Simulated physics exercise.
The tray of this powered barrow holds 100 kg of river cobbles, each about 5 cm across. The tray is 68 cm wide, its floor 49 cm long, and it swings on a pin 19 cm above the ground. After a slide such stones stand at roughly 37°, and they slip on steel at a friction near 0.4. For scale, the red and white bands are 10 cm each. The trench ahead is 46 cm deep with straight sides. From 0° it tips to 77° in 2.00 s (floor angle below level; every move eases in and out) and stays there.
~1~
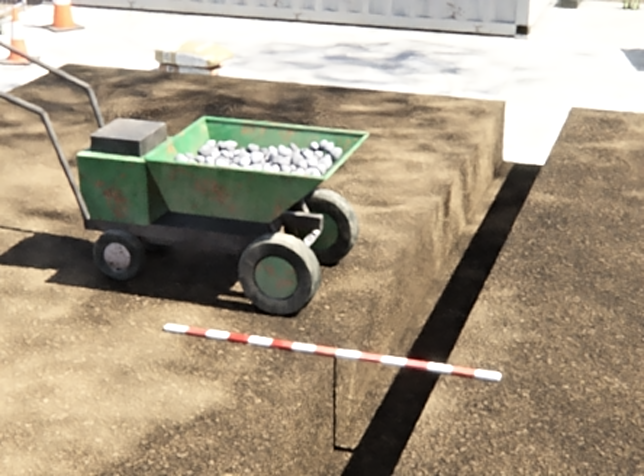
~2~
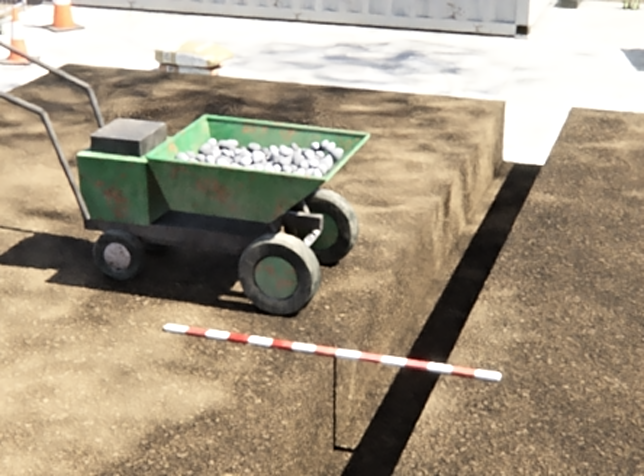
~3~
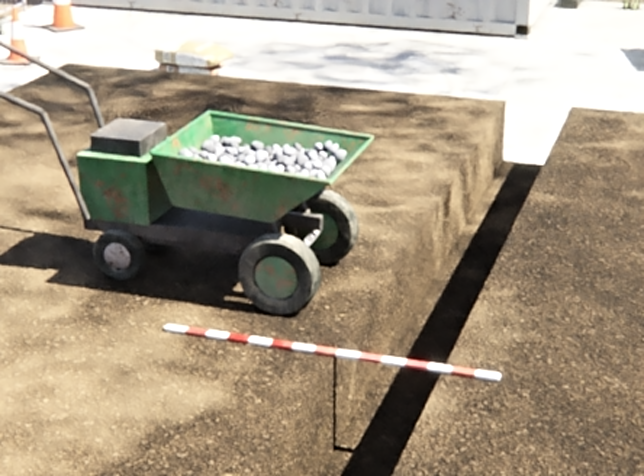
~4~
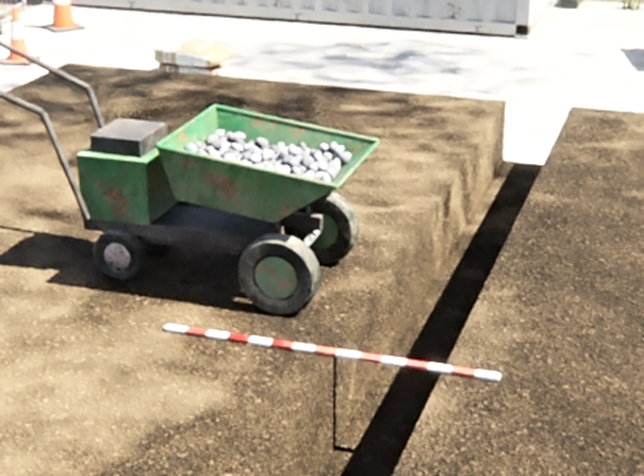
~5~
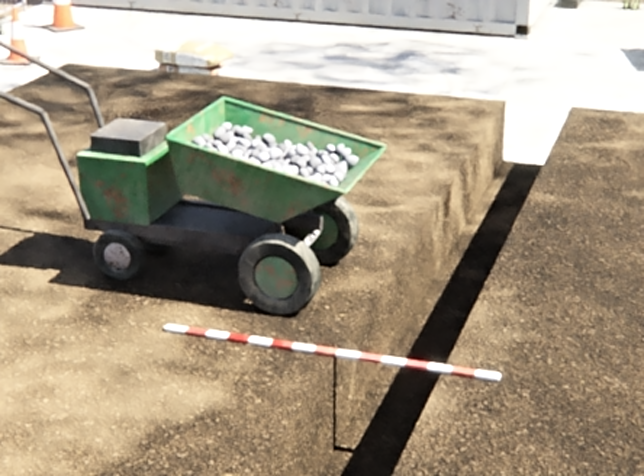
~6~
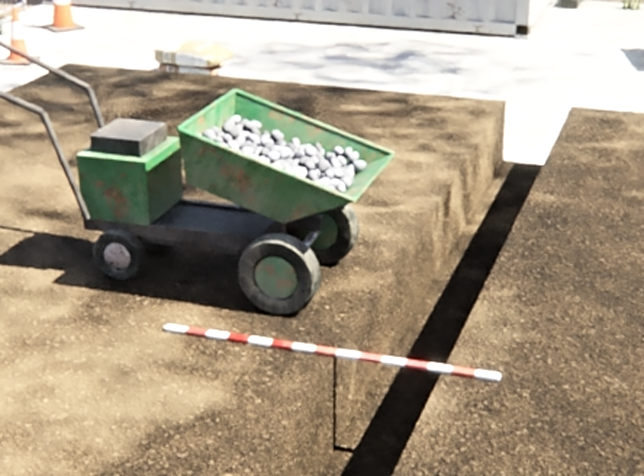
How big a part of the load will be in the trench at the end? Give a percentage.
About 99 per cent.
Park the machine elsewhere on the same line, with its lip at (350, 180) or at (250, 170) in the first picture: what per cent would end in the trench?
Near 65 per cent from the first place, 65 from the second.
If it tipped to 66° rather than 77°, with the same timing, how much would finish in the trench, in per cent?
It would be near 95 per cent.
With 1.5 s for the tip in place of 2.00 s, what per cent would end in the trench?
Then about 100 per cent.
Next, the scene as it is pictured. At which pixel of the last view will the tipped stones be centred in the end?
Their middle is at about (434, 381).
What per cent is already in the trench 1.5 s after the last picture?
About 90 per cent by then.
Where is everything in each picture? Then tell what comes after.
In the first picture, the tray is at 0°, its lip at (325, 179); the top of the load is at (292, 154).
The second picture shows lip at (326, 180), floor tilted 1°, highest stones at (281, 153).
In the third picture, the tray is at 3°, its lip at (331, 182); the top of the load is at (271, 154).
In the fourth picture, the tray is at 7°, its lip at (337, 187); the top of the load is at (242, 147).
The fifth picture shows lip at (345, 193), floor tilted 11°, highest stones at (236, 138).
The sixth picture shows lip at (354, 201), floor tilted 17°, highest stones at (237, 129).
Then, 0.9 s after the last picture the floor is at 65°, 93 % in the tray, 7 % in the trench; the foremost stones are at (435, 304).
Then, 1.5 s after the last picture the floor is at 77°, 7 % in the tray, 91 % in the trench, 1 % past the trench; the foremost stones are at (510, 316).
Then, 1.9 s after the last picture the floor is at 77°, 0 % in the tray, 99 % in the trench, 1 % past the trench; the foremost stones are at (519, 326).
Then, 3.8 s after the last picture the floor is at 77°, 0 % in the tray, 99 % in the trench, 1 % past the trench; the foremost stones are at (518, 326).
